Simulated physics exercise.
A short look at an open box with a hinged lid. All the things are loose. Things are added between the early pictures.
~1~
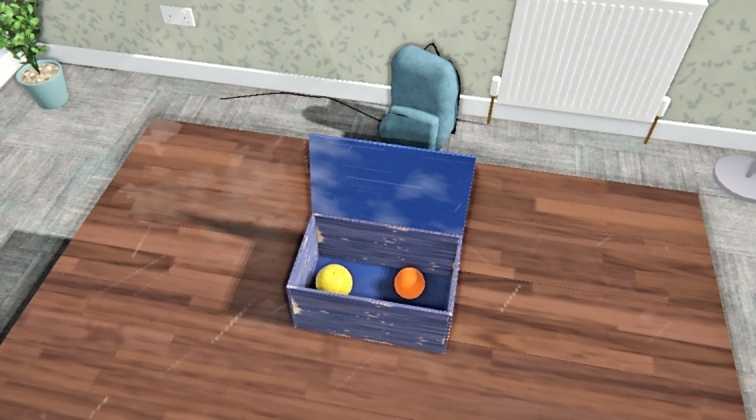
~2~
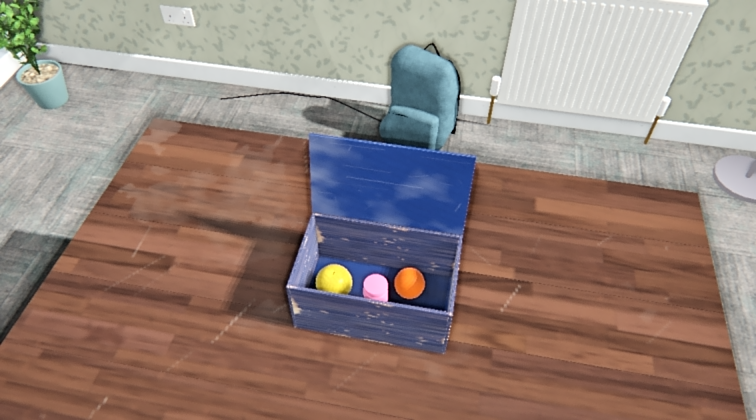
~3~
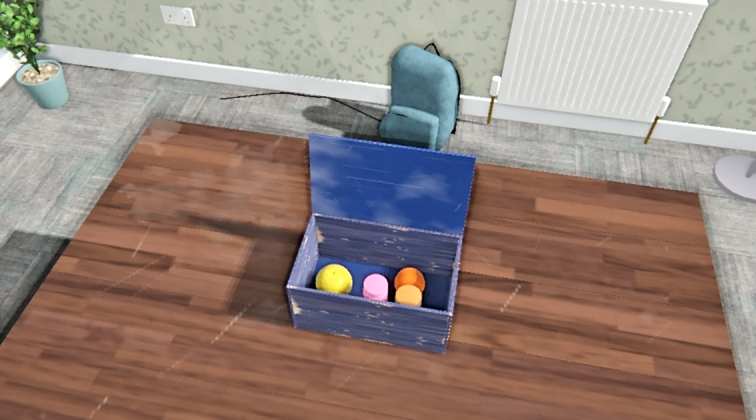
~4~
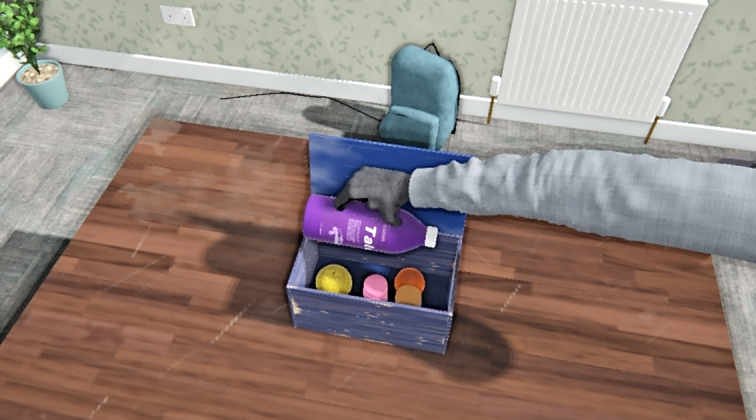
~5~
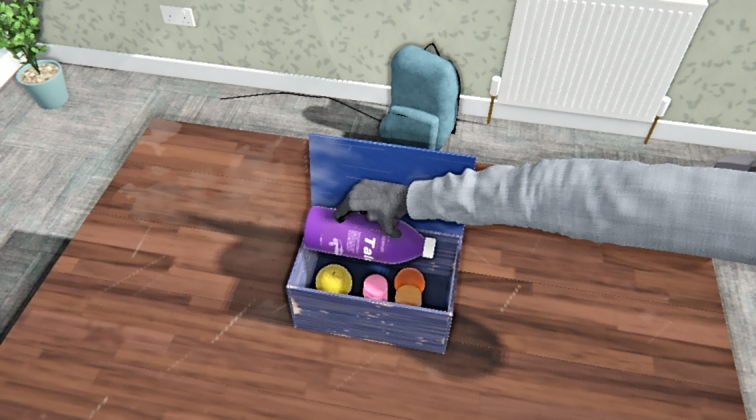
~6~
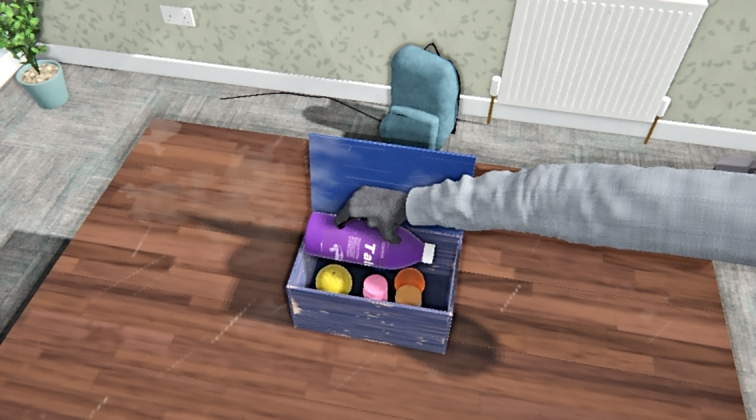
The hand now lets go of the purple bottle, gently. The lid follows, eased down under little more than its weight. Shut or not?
It shuts flat.
Then, 0.50 s after the last picture, purple bottle rolled about its own width near (376, 263); yellow apple rolled about its own width; orange lemon rolled a little.
Then, 1.40 s after the last picture, lid 74° above the rim; purple bottle rolled about its own width near (381, 273); orange lemon rolled about its own width; yellow apple rolled a little.
Then, 1.90 s after the last picture, lid 17° above the rim; purple bottle rolled about its own width near (381, 273); orange lemon rolled about its own width; yellow apple rolled about its own width.
At rest, lid shut; moved from the start, yellow apple, purple bottle and orange lemon; the other 2 in place. Seen from the same camera at the end, purple bottle near (381, 271).
